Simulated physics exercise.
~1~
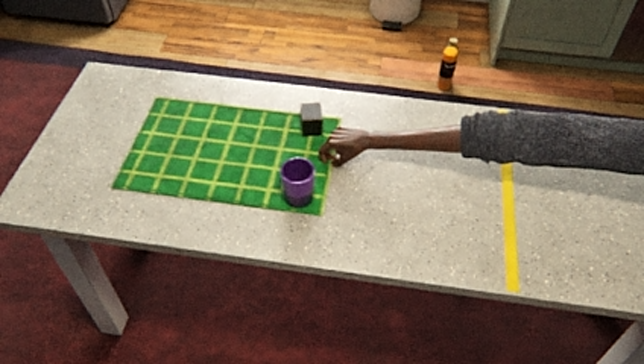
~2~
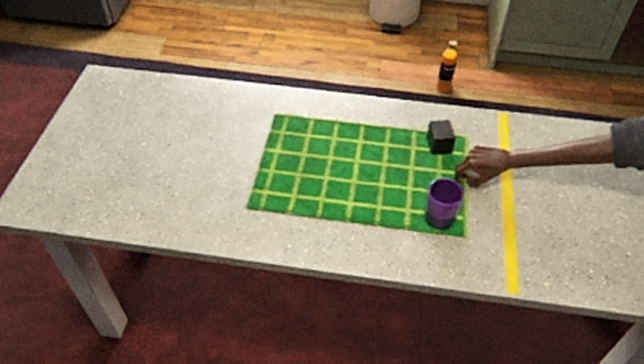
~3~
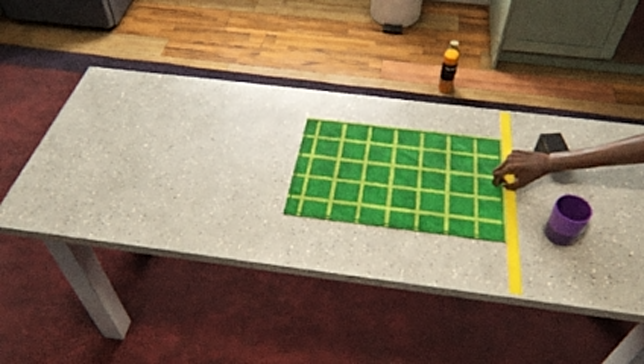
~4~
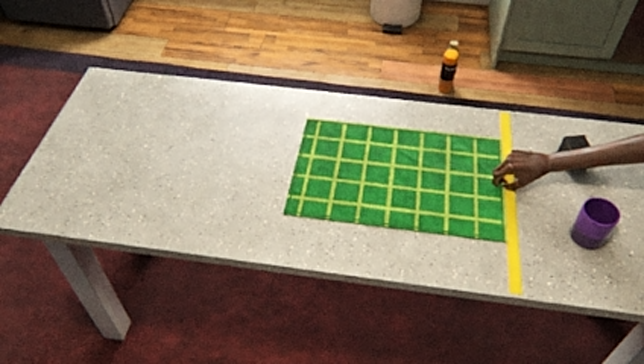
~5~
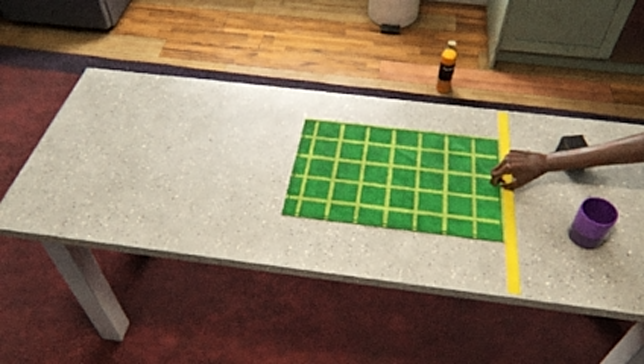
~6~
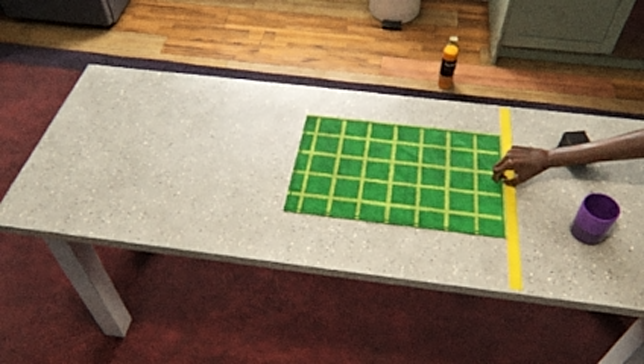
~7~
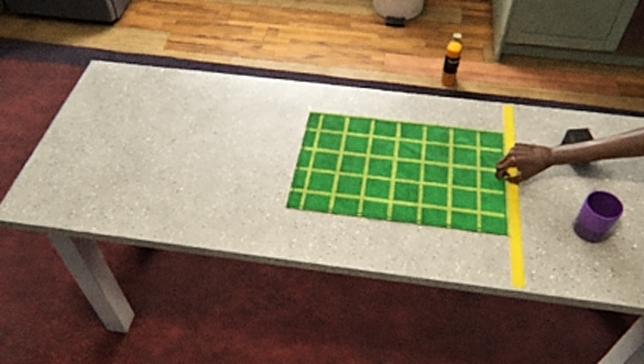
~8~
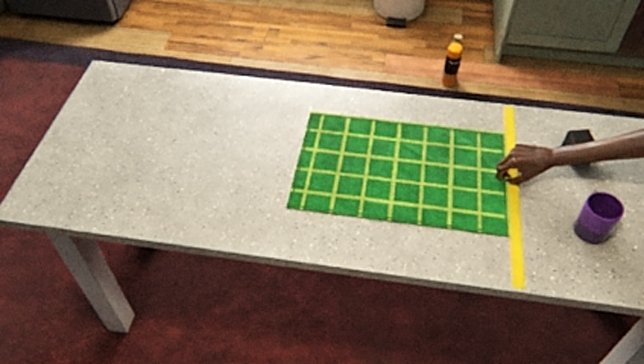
In the video, a hand pulls a green checked cloth carrying a black block and a purple mug rightward across a table, stopping at a yellow tape strip. The block and mug slide off the cloth past the tape and come to rest beyond it.
